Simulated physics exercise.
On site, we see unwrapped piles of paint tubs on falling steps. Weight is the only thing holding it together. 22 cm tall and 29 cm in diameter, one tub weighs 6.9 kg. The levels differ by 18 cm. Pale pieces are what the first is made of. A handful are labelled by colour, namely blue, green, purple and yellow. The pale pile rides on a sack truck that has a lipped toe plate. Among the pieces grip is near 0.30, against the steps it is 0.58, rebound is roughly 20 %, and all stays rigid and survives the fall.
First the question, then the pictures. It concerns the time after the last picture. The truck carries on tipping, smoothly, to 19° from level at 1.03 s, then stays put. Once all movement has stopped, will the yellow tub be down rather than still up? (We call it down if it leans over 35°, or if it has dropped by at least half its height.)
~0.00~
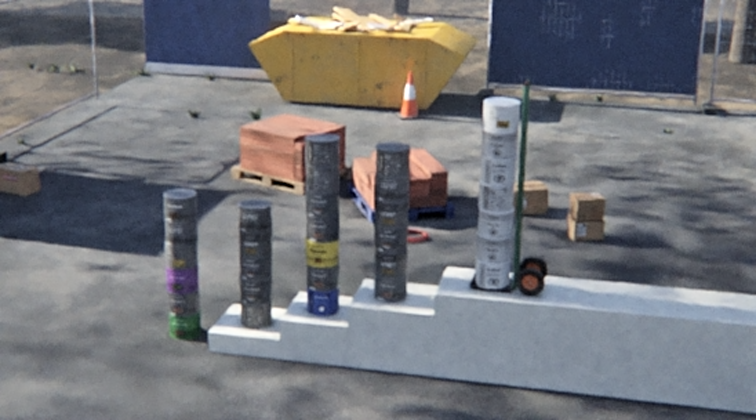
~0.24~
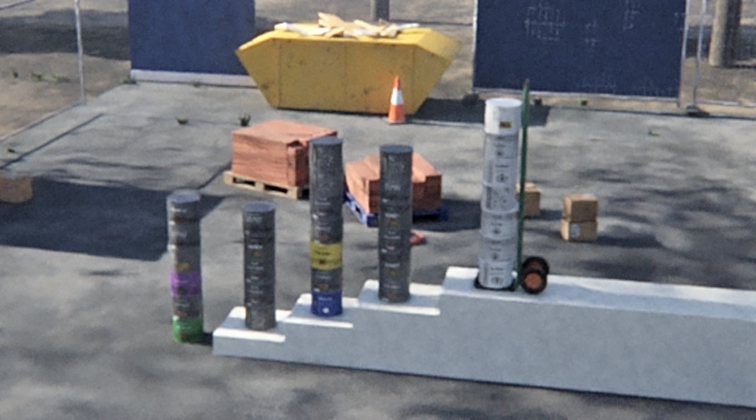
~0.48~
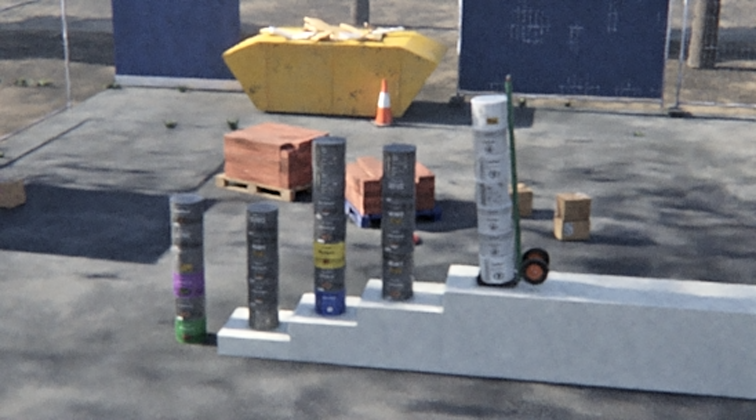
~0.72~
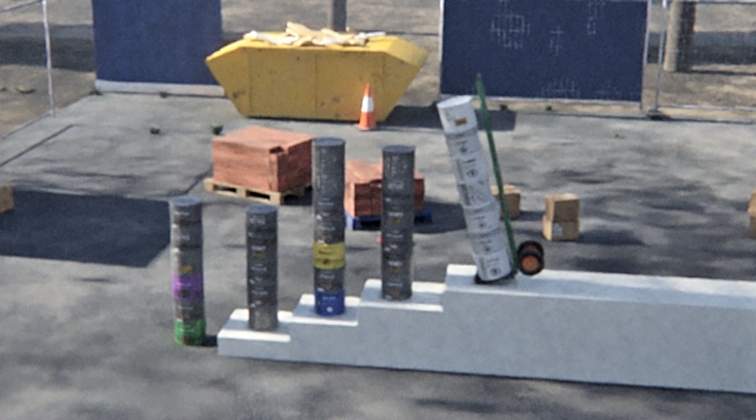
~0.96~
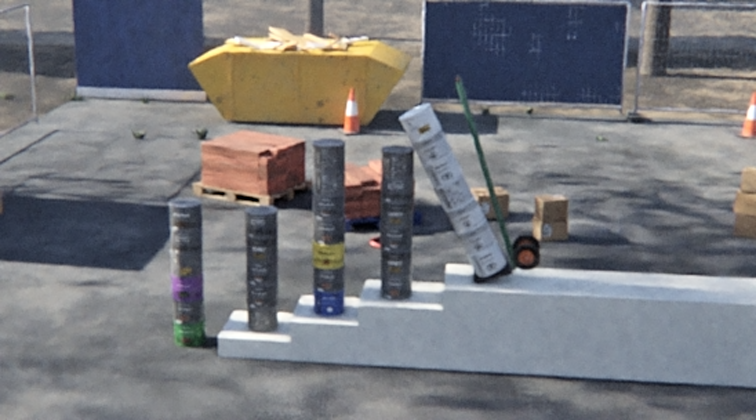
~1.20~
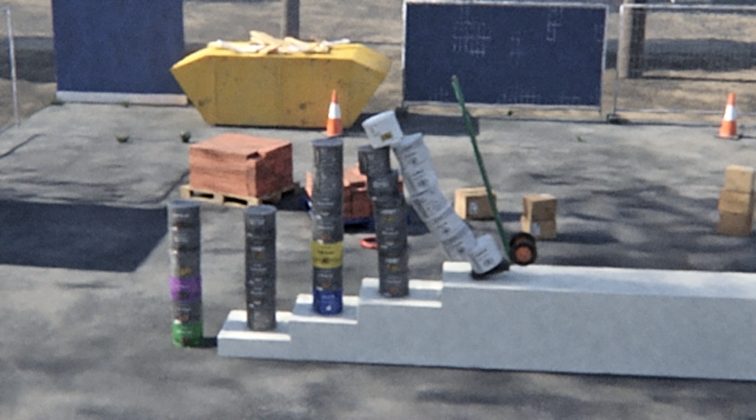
Yes, it ends up out of place.
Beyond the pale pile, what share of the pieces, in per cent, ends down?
Near 85 per cent.
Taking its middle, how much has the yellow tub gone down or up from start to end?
I'd say it sits close to 35 centimetres lower by the end.
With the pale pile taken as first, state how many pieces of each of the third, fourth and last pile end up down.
Number of pieces - third 6, fourth 4, last 5.
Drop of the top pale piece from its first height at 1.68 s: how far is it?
The top piece is some 30 centimetres lower than at the start.
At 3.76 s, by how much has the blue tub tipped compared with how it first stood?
Tilt: Approx. 0°.
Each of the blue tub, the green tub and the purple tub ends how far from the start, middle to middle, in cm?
The blue one ends 0 cm from where it began, the green one 0 cm, and the purple one 90 cm.
By 1.68 s, 7 of the pale pile down; none of the 24 other tubs down, 11 disturbed; yellow tub tilted 10°.
By 2.34 s, 7 of the pale pile down; 11 of the 24 other tubs down; yellow tub tilted 32°, 17 cm lower.
By 2.94 s, 7 of the pale pile down; 20 of the 24 other tubs down; yellow tub tilted 29°, 35 cm lower; purple tub tilted 41°, 14 cm lower.
By 3.76 s, 7 of the pale pile down; 20 of the 24 other tubs down; yellow tub tilted 29°, 35 cm lower; purple tub on its side.
When it is over (4.4 s), 7 of the pale pile down; 20 of the 24 other tubs down; yellow tub tilted 29°, 35 cm lower; purple tub on its side; blue tub unmoved. In pixels of the last frame, middles, yellow tub near (259, 286), purple tub near (113, 317).
